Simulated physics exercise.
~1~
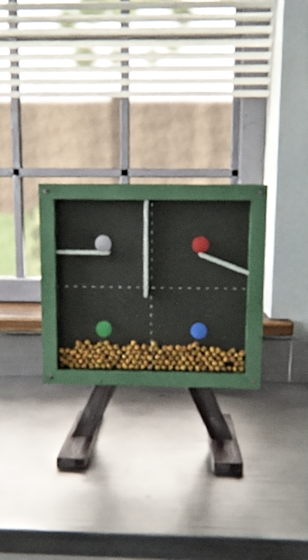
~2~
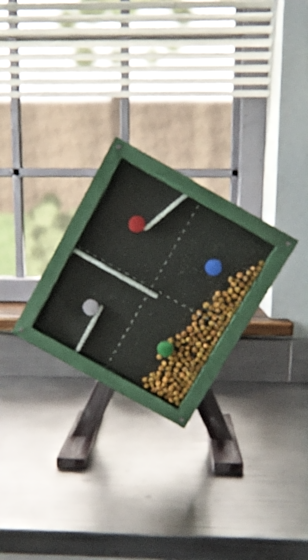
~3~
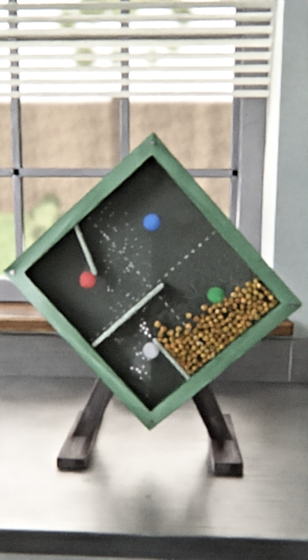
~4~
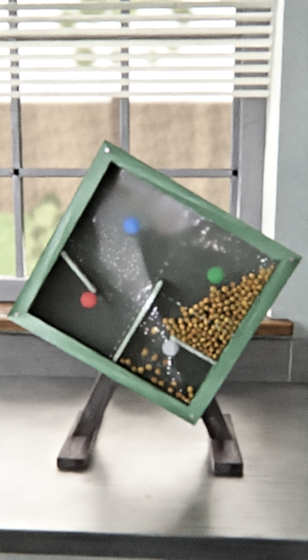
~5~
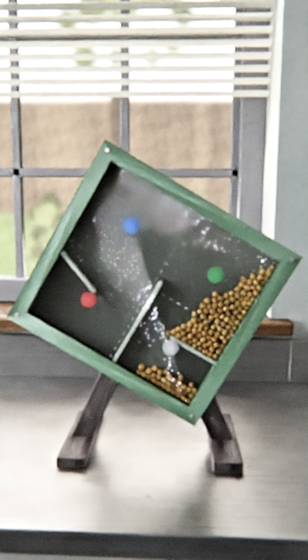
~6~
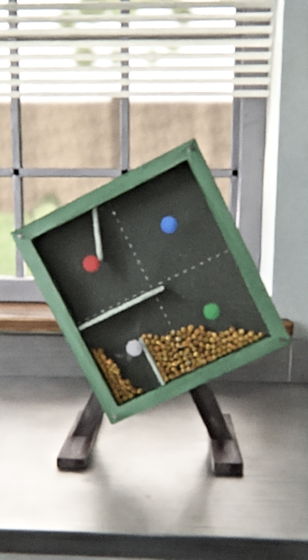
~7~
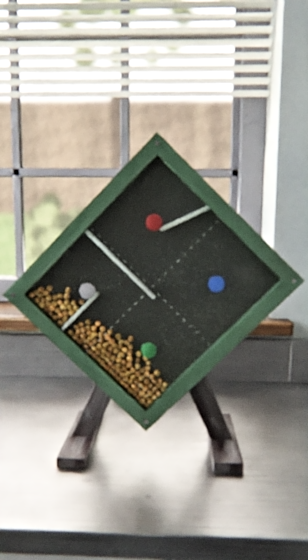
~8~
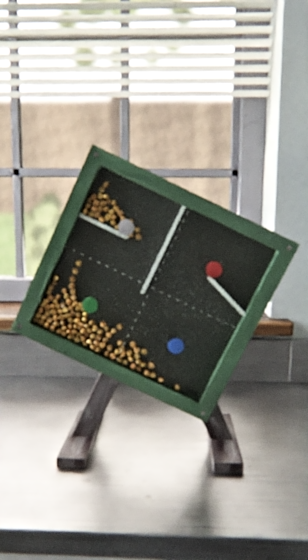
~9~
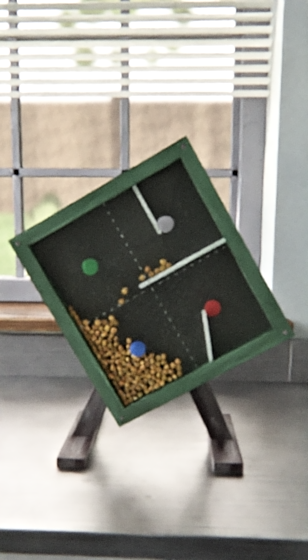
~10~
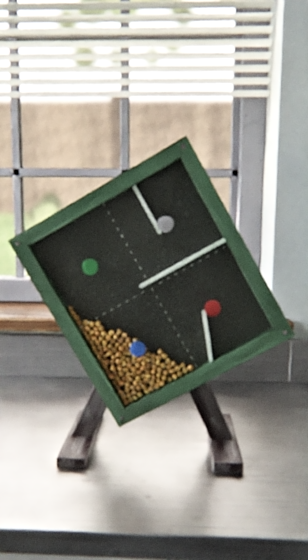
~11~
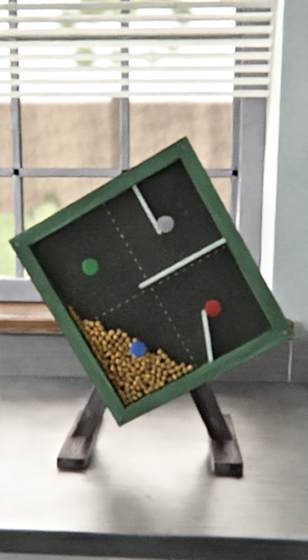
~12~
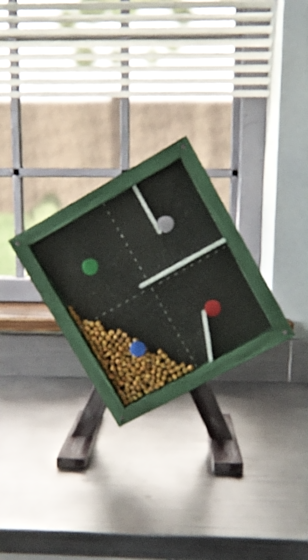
A green-framed box of small golden beads on a countertop stand tipped anticlockwise, paused, then swung back clockwise well past level, its beads tumbling over the dividers, some briefly caught on a ledge, until they all lay still in the bottom corner around the blue dot.
